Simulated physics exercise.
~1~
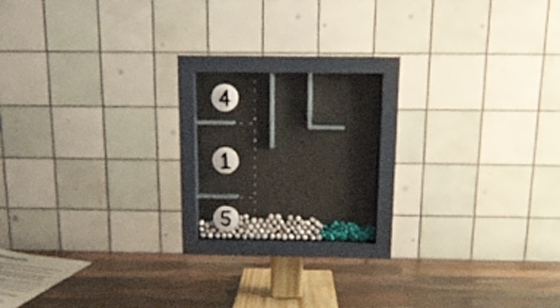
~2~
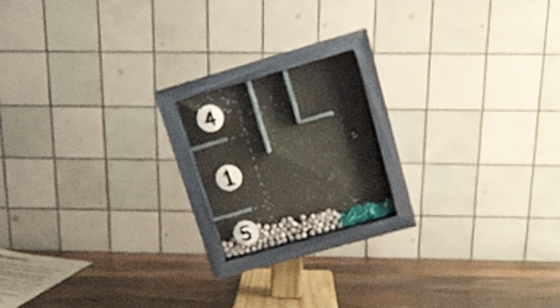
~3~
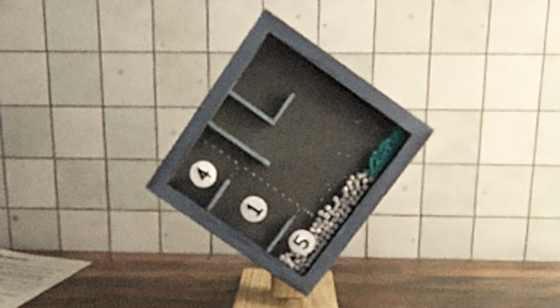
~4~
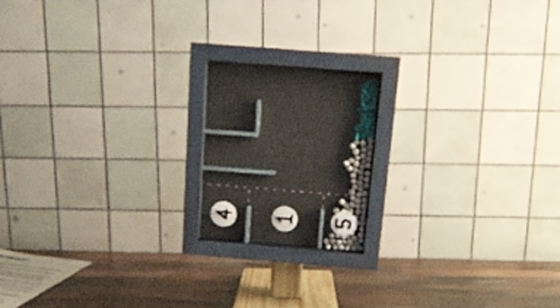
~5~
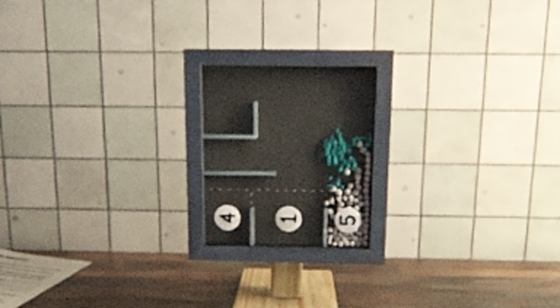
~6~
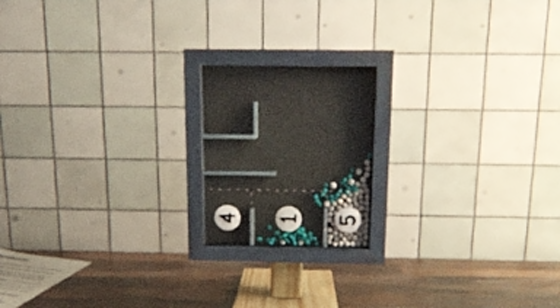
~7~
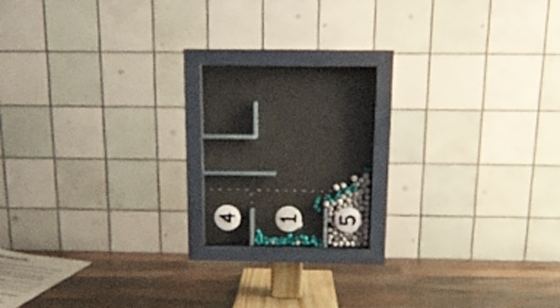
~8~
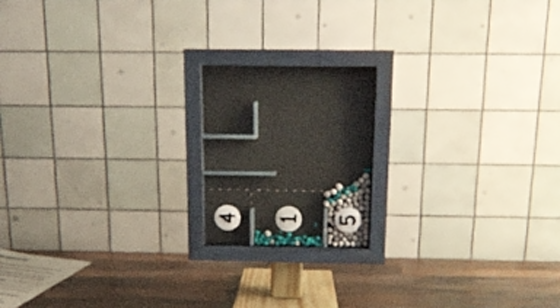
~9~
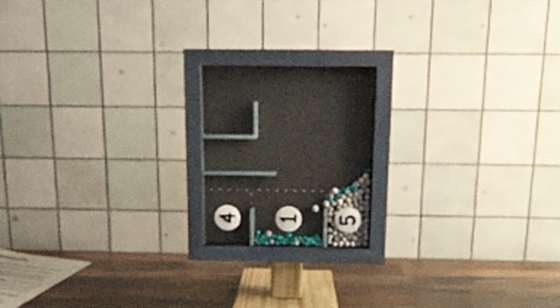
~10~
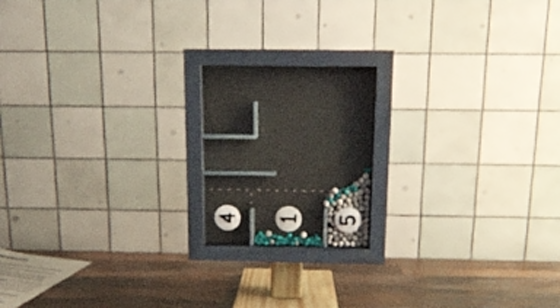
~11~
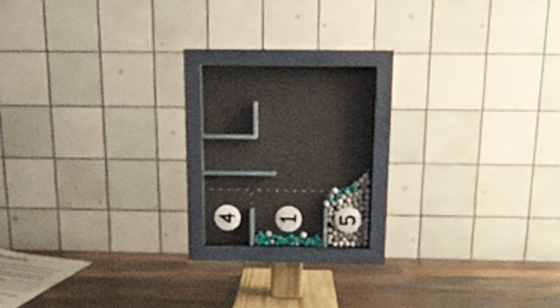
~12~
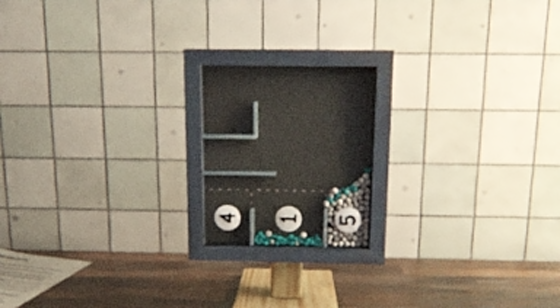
The video shows a square framed case of white and turquoise beads on a wooden stand turning a quarter turn anticlockwise, carrying the beads up the right side before they collapse leftward, settling with mostly white beads heaped in the right pocket, mostly turquoise in the middle, and the left pocket empty.
